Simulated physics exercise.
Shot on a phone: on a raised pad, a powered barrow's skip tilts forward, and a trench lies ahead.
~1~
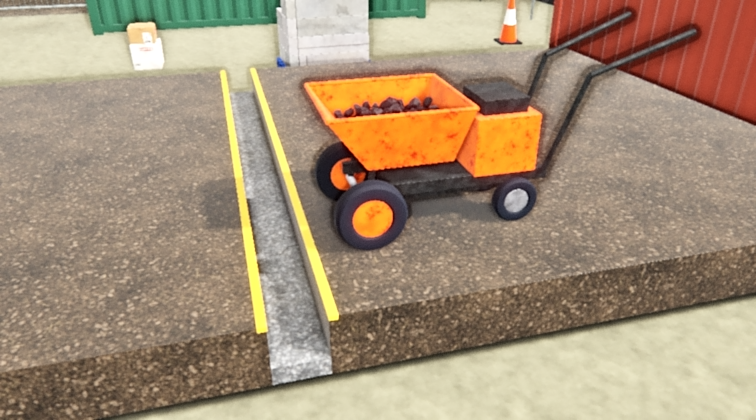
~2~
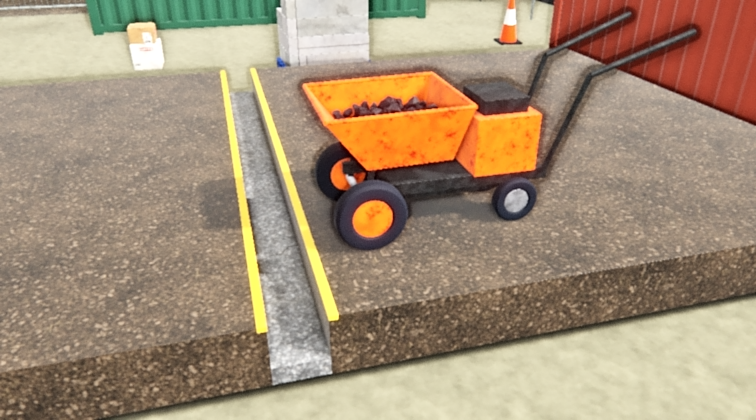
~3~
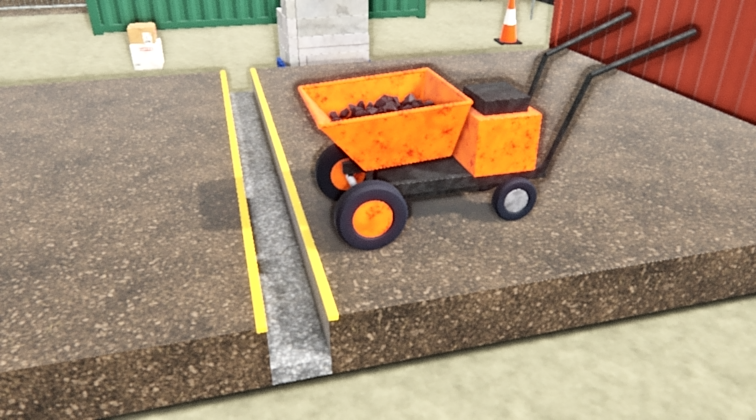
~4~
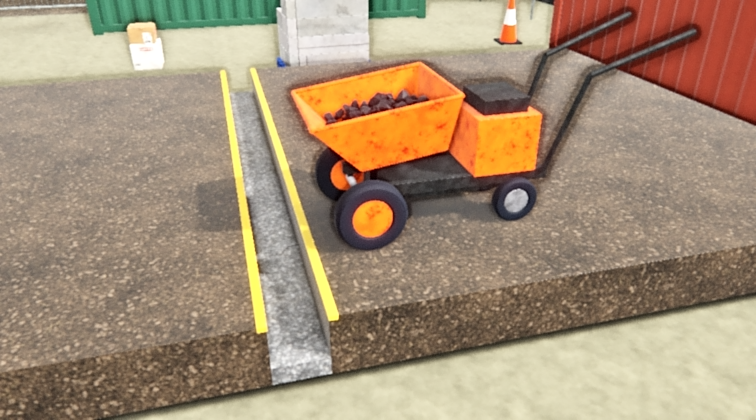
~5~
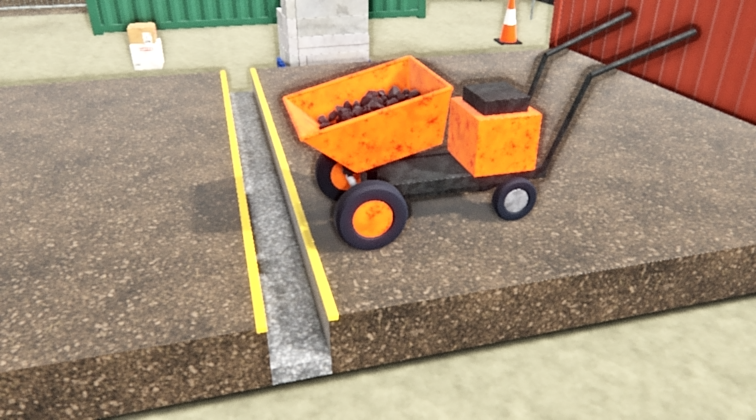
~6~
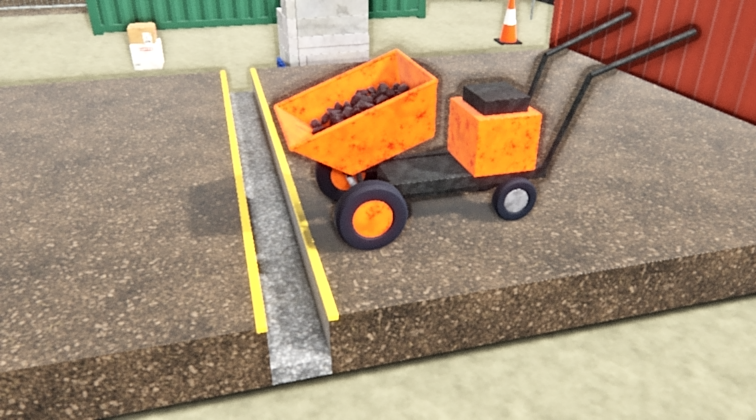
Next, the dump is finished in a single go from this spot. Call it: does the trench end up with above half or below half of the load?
It ends up with below half.
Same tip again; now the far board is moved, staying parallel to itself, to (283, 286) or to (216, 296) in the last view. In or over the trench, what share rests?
Lab note: Case 1 around 0 %, case 2 100 %.
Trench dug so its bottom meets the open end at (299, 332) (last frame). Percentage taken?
Estimate: Approx. 0 per cent.
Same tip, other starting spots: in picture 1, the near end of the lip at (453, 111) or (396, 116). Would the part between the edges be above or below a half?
Run 1 - a minority. Run 2 - a majority.
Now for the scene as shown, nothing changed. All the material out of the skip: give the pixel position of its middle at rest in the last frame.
At about (218, 236), give or take.
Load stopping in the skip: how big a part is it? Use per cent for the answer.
I'd put it near 40 percent.
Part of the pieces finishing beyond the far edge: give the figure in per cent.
Around 55 per cent.
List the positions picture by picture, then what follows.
Lip of the skip at (328, 123), level; top of the load at (391, 113), lumps of coal; first edge of the trench at (322, 280); far edge at (256, 290), the trench under half as wide as the skip, and about as deep as wide, in the first picture.
Lip of the skip at (326, 124), tipped barely; top of the load at (389, 113), in the second picture.
Lip of the skip at (321, 126), tipped barely; top of the load at (385, 111), in the third picture.
Lip of the skip at (312, 131), tipped a little; top of the load at (401, 107), in the fourth picture.
Lip of the skip at (302, 139), tipped a little; top of the load at (402, 111), in the fifth picture.
Lip of the skip at (292, 148), tipped clearly; top of the load at (392, 107); first edge of the trench at (322, 280); far edge at (256, 290), in the sixth picture.
Soon after the last picture, skip tipped steeply; all in the skip.
A little later, skip tipped right over; most in the skip; a stray few in or heaped over the trench; about a quarter beyond it.
Later still, skip tipped right over; about a third in the skip; a stray few in or heaped over the trench; about half beyond it.
At rest, skip tipped right over; about a third in the skip; a small part in or heaped over the trench; about half beyond it.
